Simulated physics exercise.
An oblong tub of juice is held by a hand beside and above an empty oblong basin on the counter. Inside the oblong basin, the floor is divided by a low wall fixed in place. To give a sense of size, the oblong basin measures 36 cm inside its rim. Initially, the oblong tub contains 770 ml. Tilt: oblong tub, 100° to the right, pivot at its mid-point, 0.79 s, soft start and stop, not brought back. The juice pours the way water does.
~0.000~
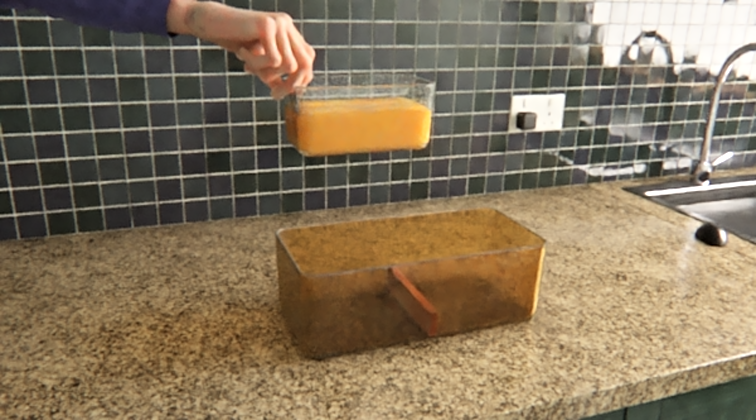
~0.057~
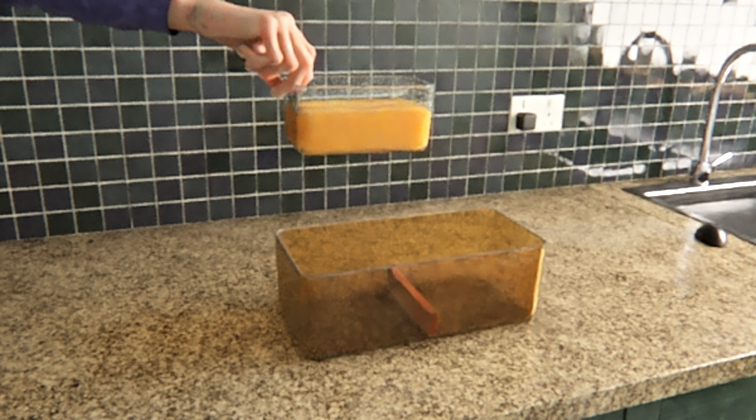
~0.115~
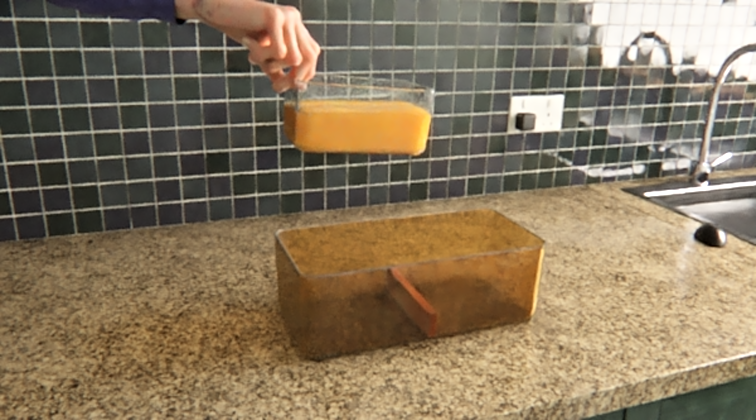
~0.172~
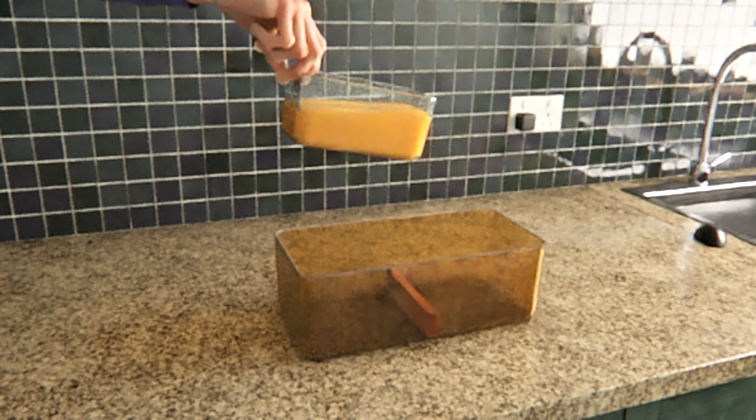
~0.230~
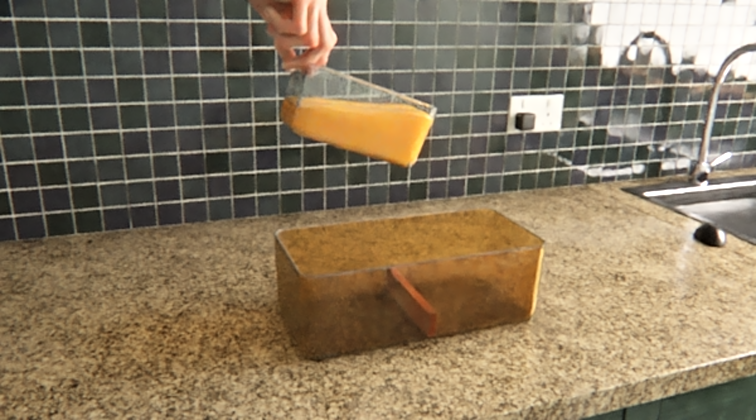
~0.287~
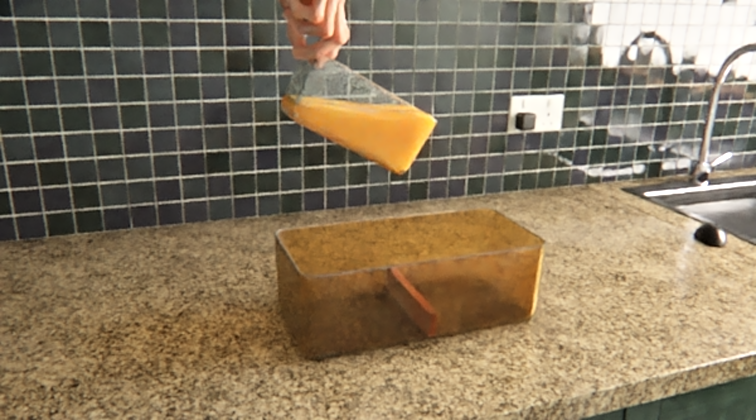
A hand reaches in from the upper left, holding a clear oblong tub of orange juice above a kitchen counter, seen from the front and slightly above. Below it, an amber see-through basin with a reddish-brown bar sits on speckled stone, with dark tiles behind and a sink at right. The hand rises and tilts the tub steadily, lowering its right end, while the camera stays still.
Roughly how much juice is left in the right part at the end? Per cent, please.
Roughly 82 per cent is left in the right part.
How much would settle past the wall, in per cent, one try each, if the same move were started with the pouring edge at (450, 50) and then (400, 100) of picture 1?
In order, 85 and 65 per cent.
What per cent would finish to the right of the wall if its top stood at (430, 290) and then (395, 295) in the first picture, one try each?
Some 60 in a hundred, then some 85 in a hundred.
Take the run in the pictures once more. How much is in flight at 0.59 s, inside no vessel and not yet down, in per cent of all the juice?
About 50 per cent.
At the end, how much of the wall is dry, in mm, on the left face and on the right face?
Close to 34 mm left and close to 14 mm right.
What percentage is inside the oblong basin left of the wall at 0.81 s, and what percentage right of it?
Near 10 on the left, 74 on the right.
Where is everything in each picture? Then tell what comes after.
Tilt 0°; pouring edge (422, 81); surface from (292, 107) to (417, 102); the oblong basin's rim runs from (287, 253) to (519, 225); the wall's top is at (411, 288), in the first frame.
Tilt 1°; pouring edge (422, 83); surface from (291, 107) to (417, 103), in the second frame.
Tilt 5°; pouring edge (423, 88); surface from (291, 106) to (417, 105), in the third frame.
Tilt 11°; pouring edge (424, 96); surface from (291, 104) to (417, 107), in the fourth frame.
Tilt 20°; pouring edge (425, 106); surface from (291, 102) to (419, 108), in the fifth frame.
Tilt 29°; pouring edge (424, 117); surface from (288, 101) to (421, 111), in the sixth frame.
Then, 0.59 s in, the tilt is 85° and 27 per cent is still to pour, 0 is left of the wall and 22 right of it.
Then, 0.81 s in, the tilt is 100° and 9 per cent is still to pour, 9 is left of the wall and 75 right of it.
Then, 1.04 s in, the tilt is 100° and 1 per cent is still to pour, 14 is left of the wall and 80 right of it.
Then, 1.29 s in, the tilt is 100° and 0 per cent is still to pour, 17 is left of the wall and 82 right of it.
Finally, 16 per cent lies left of the wall, 82 right of it and 2 outside.
